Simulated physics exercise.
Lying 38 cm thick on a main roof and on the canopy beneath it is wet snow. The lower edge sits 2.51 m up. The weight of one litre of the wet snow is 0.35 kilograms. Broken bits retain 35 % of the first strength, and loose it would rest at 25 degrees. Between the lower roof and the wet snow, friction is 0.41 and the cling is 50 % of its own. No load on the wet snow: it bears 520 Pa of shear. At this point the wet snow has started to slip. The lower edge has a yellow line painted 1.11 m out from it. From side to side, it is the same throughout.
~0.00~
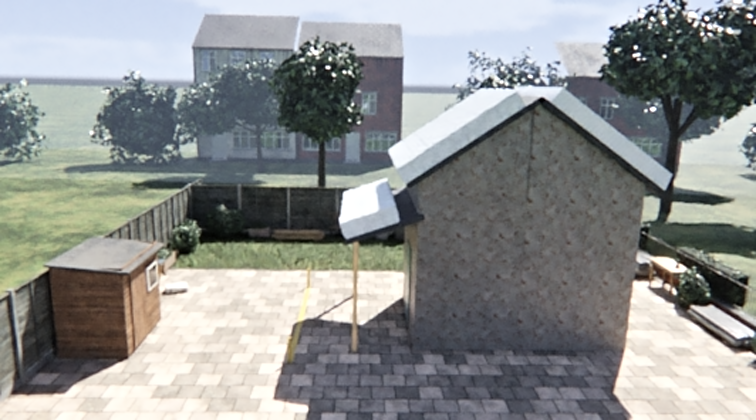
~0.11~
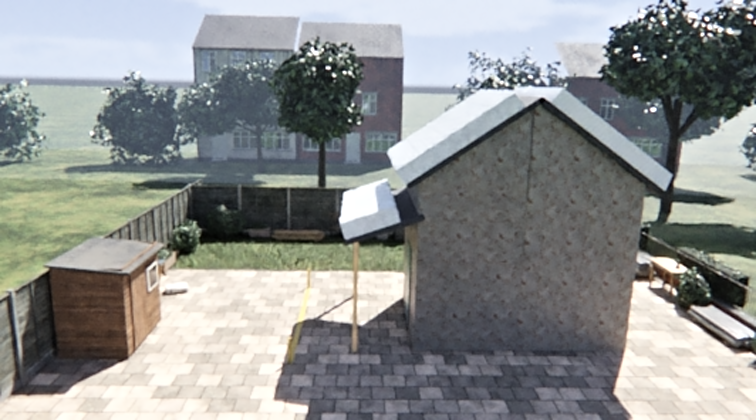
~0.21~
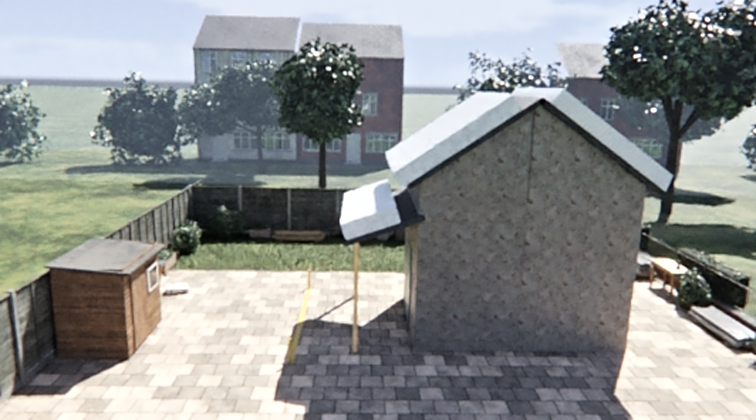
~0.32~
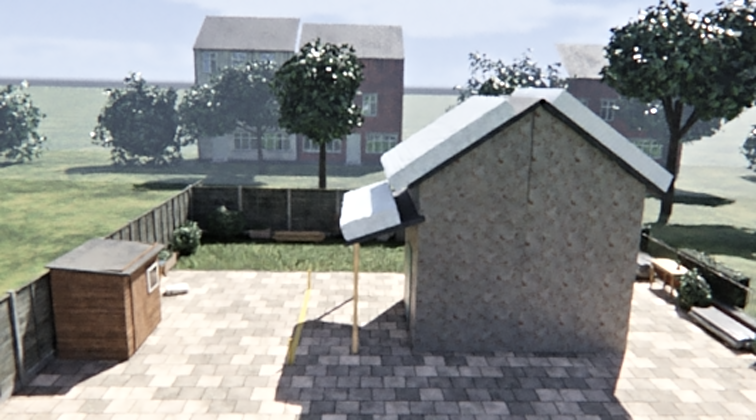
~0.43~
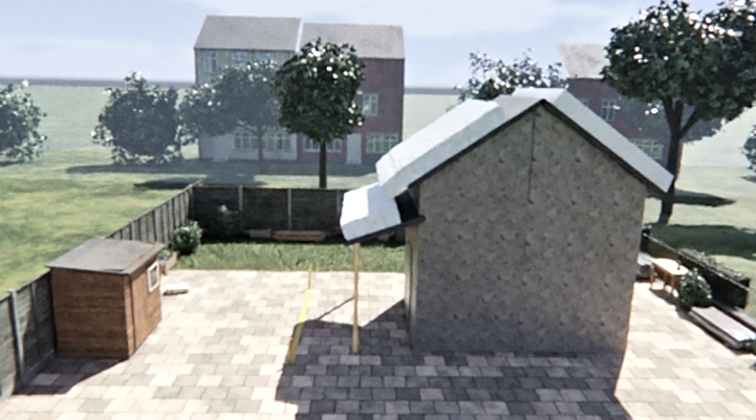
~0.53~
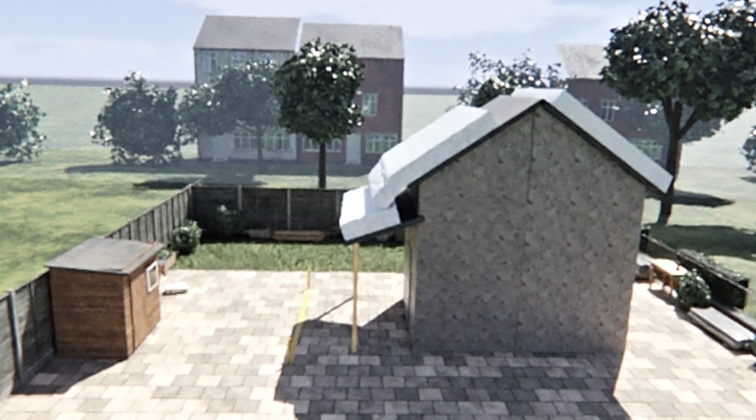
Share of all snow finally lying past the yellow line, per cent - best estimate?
About 70 percent.
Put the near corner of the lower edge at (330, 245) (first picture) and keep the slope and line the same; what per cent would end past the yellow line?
Estimate: Approx. 70 %.
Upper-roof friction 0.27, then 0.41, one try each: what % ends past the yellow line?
Respectively 65 percent and 60 percent.
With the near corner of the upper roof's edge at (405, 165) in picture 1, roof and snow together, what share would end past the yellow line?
In that case some 65 per cent.
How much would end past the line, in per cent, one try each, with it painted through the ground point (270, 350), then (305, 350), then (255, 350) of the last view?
60 %, 75 %, 50 %.
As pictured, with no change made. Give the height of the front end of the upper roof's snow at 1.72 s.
0.0 m or thereabouts.
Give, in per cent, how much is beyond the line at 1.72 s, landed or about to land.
Roughly 60 per cent.
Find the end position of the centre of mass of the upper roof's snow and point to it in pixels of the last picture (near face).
Centre: Approx. (208, 343) px, near face.
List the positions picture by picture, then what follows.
The first frame shows leading edge of the wet snow at (406, 169).
The second frame shows leading edge of the wet snow at (405, 170), its middle shifted 2.9 cm.
The third frame shows leading edge of the wet snow at (402, 173), its middle shifted 11 cm, 4 % of it past the upper edge, in one piece.
The fourth frame shows leading edge of the wet snow at (397, 171), its middle shifted 25 cm, 9 % of it past the upper edge, in one piece.
The fifth frame shows leading edge of the wet snow at (390, 183), its middle shifted 44 cm, 16 % of it past the upper edge, in one piece.
The sixth frame shows leading edge of the wet snow at (380, 192), its middle shifted 68 cm, 25 % of it past the upper edge, cracking.
After 1.07 s, 2 % is below the lower edge and 0 % is past the line.
After 1.72 s, 82 % is below the lower edge and 61 % is past the line.
After 2.36 s, 85 % is below the lower edge and 70 % is past the line.
After 3.00 s, 86 % is below the lower edge and 70 % is past the line.
After 3.10 s, at the end, 86 % is below the lower edge and 70 % is past the line.
